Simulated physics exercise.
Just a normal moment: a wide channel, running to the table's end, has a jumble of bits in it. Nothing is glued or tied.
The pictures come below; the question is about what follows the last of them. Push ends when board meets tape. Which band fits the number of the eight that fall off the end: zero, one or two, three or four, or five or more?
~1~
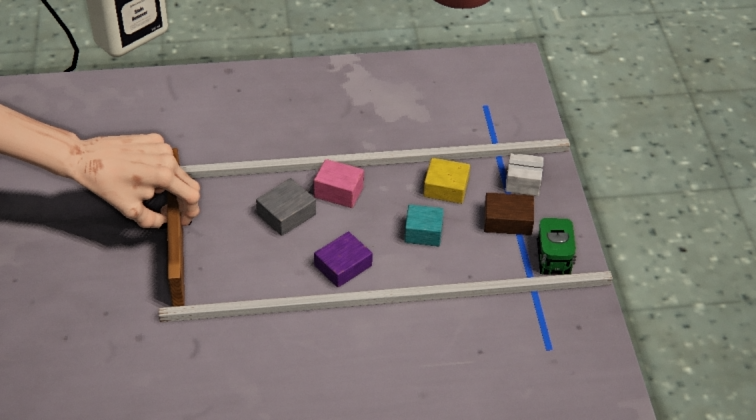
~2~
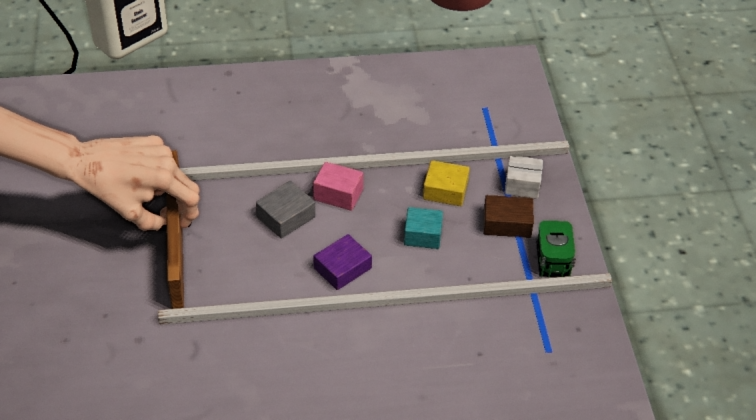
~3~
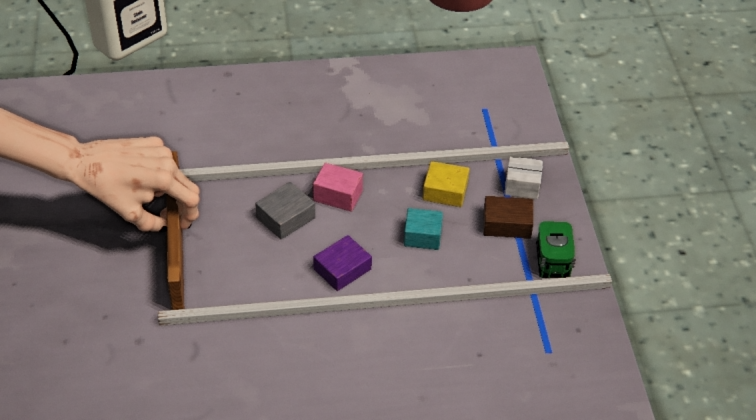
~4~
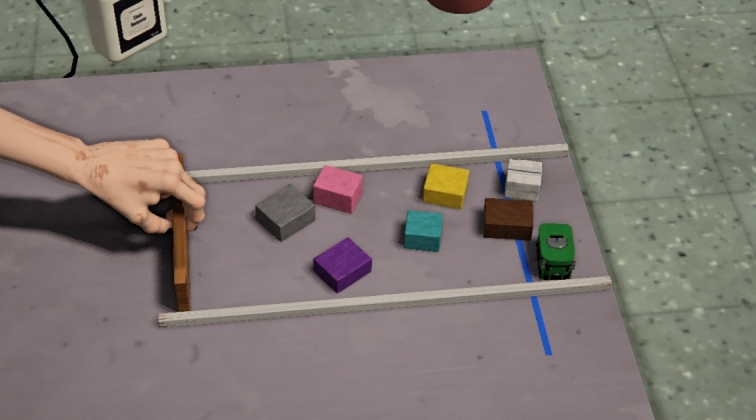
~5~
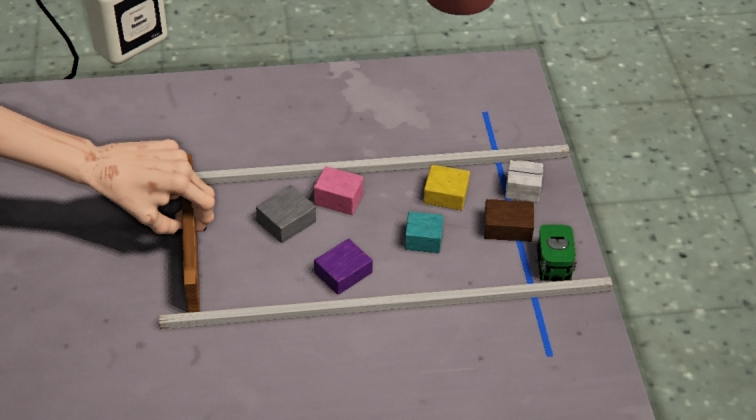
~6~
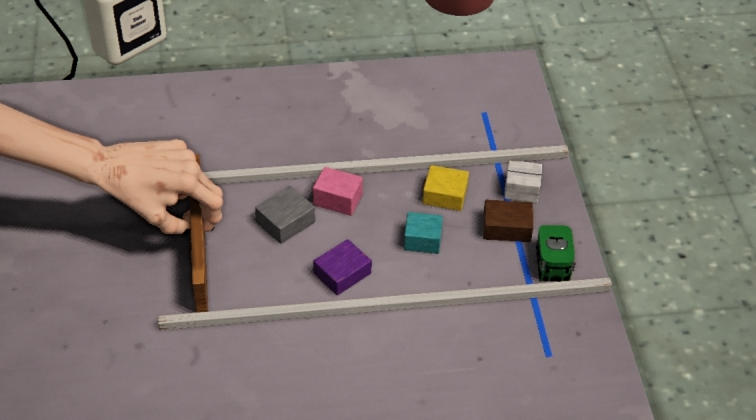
Spilled: A single one or a pair.
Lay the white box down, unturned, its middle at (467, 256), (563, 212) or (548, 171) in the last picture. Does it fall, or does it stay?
Taking the spots in turn, it stays put, then gets knocked off, then gets knocked off.
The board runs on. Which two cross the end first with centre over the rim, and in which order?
The order is the white box, then the brown block.
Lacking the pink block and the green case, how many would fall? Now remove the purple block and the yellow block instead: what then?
First try 0, second try 0.
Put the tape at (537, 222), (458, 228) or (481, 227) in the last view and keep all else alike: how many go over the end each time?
Result per try: 4; 0; 0.
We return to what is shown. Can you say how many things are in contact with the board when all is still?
Count: 3.
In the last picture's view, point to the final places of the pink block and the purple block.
I'd say approximately (523, 166) and then (550, 267).
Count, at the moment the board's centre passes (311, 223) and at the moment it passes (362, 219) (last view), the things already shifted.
The first number is 3, the next one 4.
Soon after, none off yet; green case at rest near (555, 254); white box at rest near (523, 181); brown block at rest near (508, 221).
After that, none off yet; green case moving near (561, 256); white box displaced about its own width near (558, 180); brown block displaced about its own width near (537, 209).
In the end, the number that fall off is one or two; gone, white box.
